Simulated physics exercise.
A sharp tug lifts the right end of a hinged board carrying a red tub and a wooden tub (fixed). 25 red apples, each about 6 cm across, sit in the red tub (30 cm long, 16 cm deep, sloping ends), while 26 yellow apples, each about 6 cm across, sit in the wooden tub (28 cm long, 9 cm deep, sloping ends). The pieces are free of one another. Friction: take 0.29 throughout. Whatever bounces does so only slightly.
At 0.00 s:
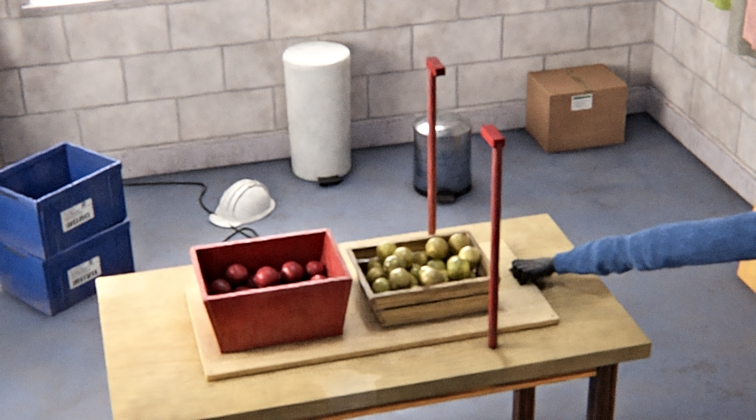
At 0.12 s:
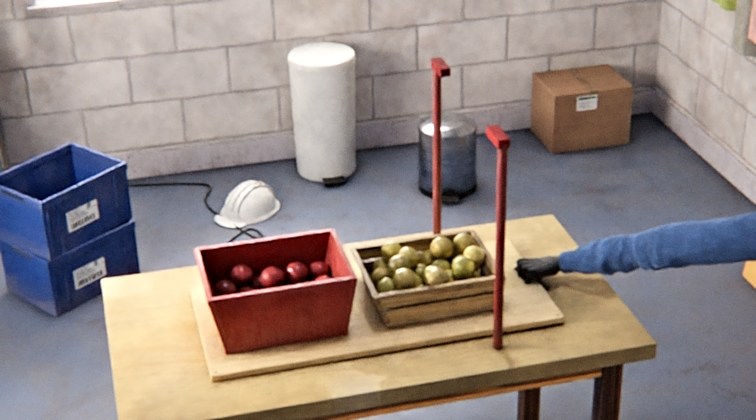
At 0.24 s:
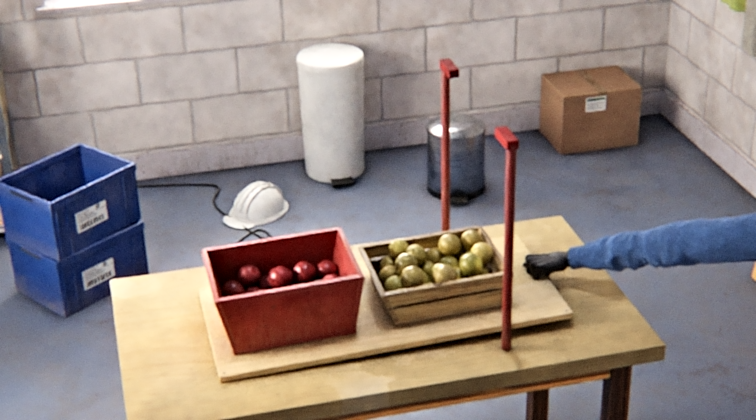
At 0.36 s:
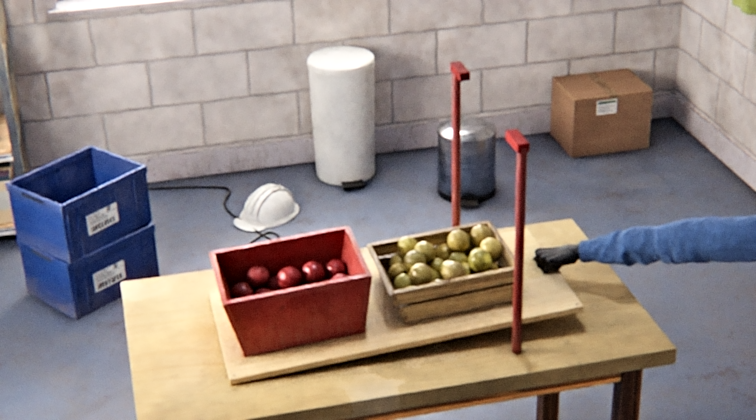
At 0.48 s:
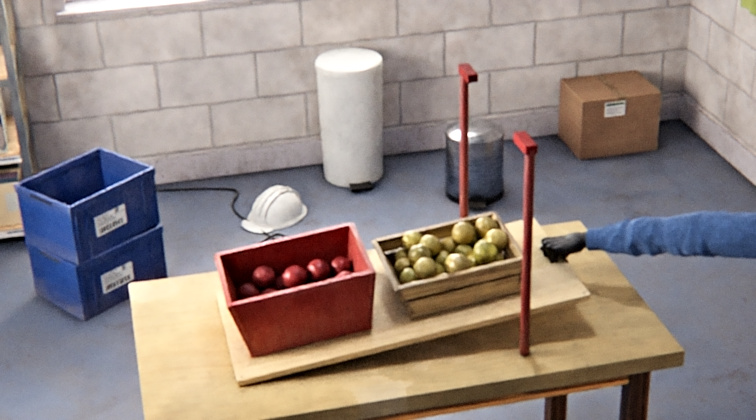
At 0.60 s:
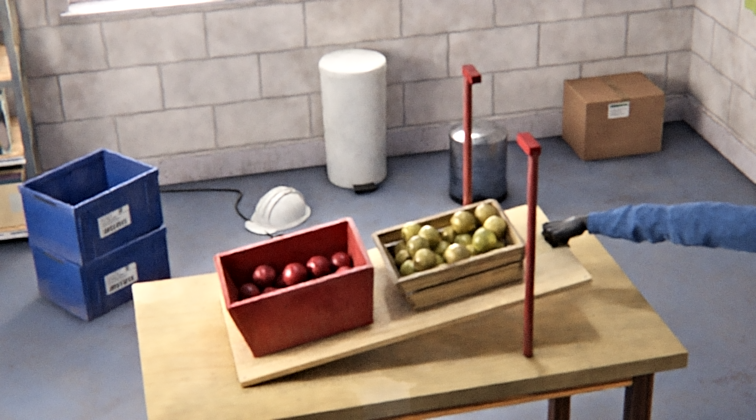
Board carrying a red tub of red apples and a wooden tub of yellow apples tilting as a gloved hand raises its right end.
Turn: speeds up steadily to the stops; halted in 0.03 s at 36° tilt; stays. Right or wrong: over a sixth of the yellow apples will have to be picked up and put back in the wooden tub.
Wrong.
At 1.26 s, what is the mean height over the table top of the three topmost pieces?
Close to 52 cm up.
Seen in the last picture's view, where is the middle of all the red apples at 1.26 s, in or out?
Centred roughly at (265, 272).
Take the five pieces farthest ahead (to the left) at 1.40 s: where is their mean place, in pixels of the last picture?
Somewhere near pixel (231, 296).
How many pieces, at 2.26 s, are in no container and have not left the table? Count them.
Near 2, by my count.
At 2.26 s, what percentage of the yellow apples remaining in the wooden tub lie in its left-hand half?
Around 70%.
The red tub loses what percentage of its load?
Red tub: 0%.
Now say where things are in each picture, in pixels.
In the first picture (we follow the rim corner now nearest the camera), wooden tub at (374, 296); red tub at (207, 298); tilt 0°; nothing out yet.
Wooden tub at (378, 296); red tub at (212, 299); tilt 0°, in the second picture.
Wooden tub at (386, 294); red tub at (219, 300); tilt 2°, in the third picture.
Wooden tub at (394, 292); red tub at (227, 302); tilt 3°, in the fourth picture.
Wooden tub at (399, 287); red tub at (231, 304); tilt 6°, in the fifth picture.
Wooden tub at (398, 280); red tub at (230, 306); tilt 9°; nothing out yet, in the sixth picture.
After 1.16 s, it hits the stops.
After 1.26 s, tilt 36°; 0 of 25 out of the red tub and 0 of 26 out of the wooden tub.
After 1.40 s, tilt 36°; 0 of 25 out of the red tub and 1 of 26 out of the wooden tub.
After 1.66 s, tilt 36°; 0 of 25 out of the red tub and 2 of 26 out of the wooden tub.
When it is over (at 2.26 s), 0 of 25 out of the red tub and 2 of 26 out of the wooden tub. Asked share, 2 of 26, 8 per cent.
